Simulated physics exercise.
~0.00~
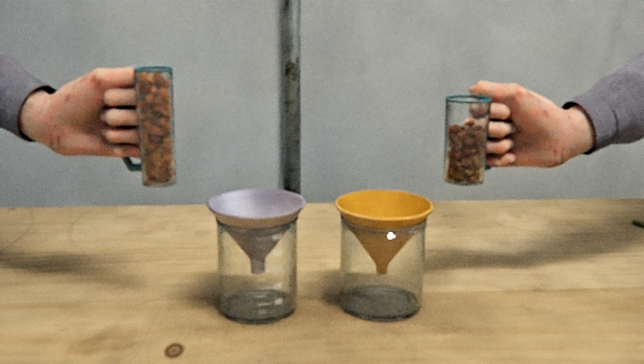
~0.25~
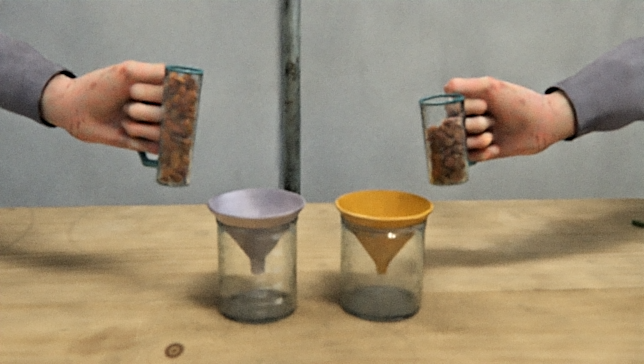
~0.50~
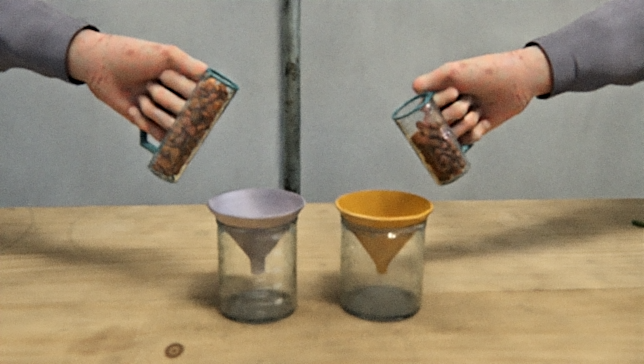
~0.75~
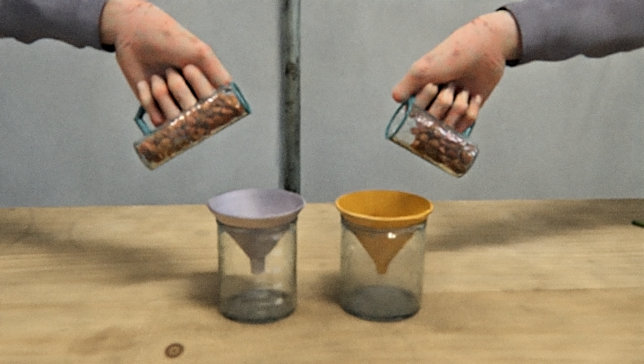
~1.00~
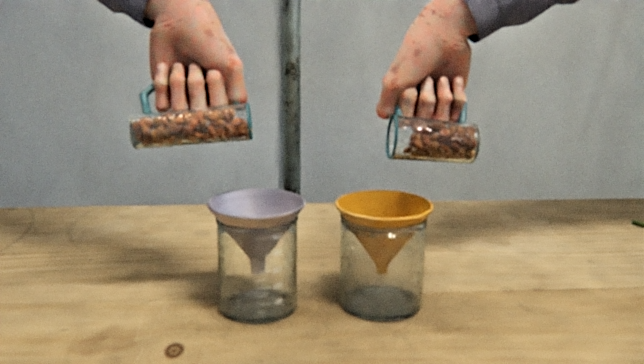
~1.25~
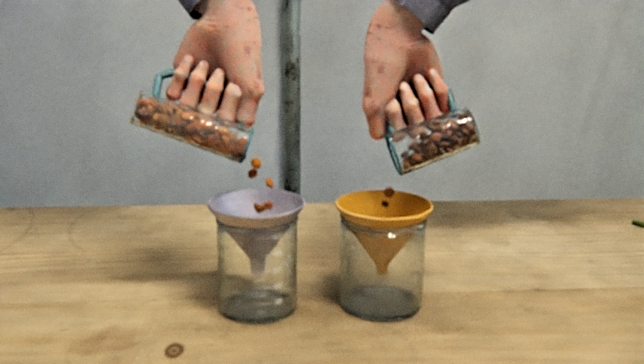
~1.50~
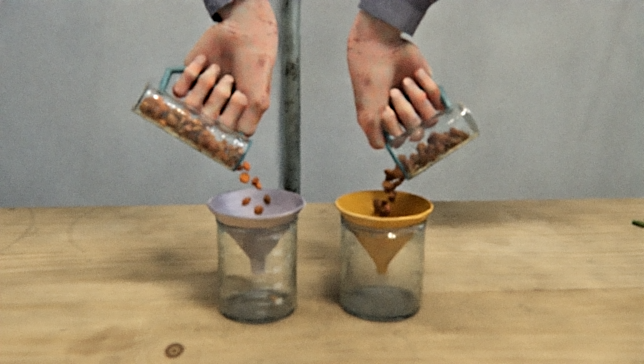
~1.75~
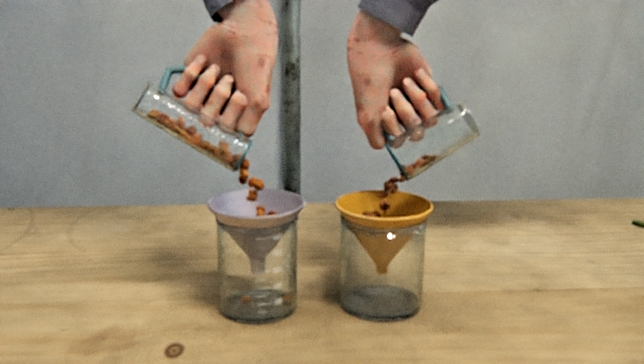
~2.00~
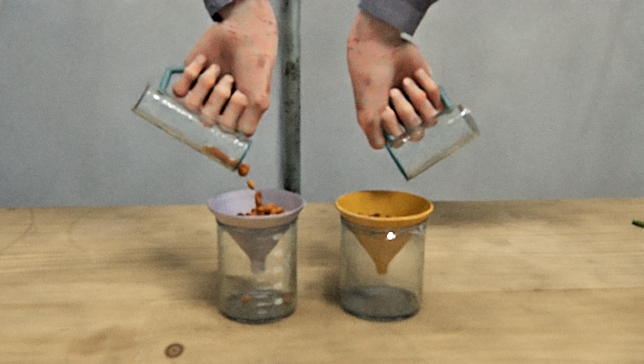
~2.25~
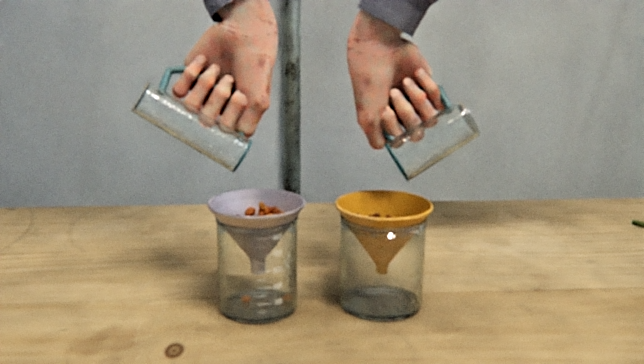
To begin with, two hands hold up clear cups of small brown pieces on either side of two glass jars, one topped with a pale purple funnel, the other with a yellow one. The hands move inward and tip the cups until they lie on their sides. Pieces then start dropping into both funnels as the cups tilt further downward. The right cup empties first, while the left keeps trickling a little longer. Finally both cups are empty, and nearly all the pieces sit stuck in the funnels, leaving the jars below looking practically empty.
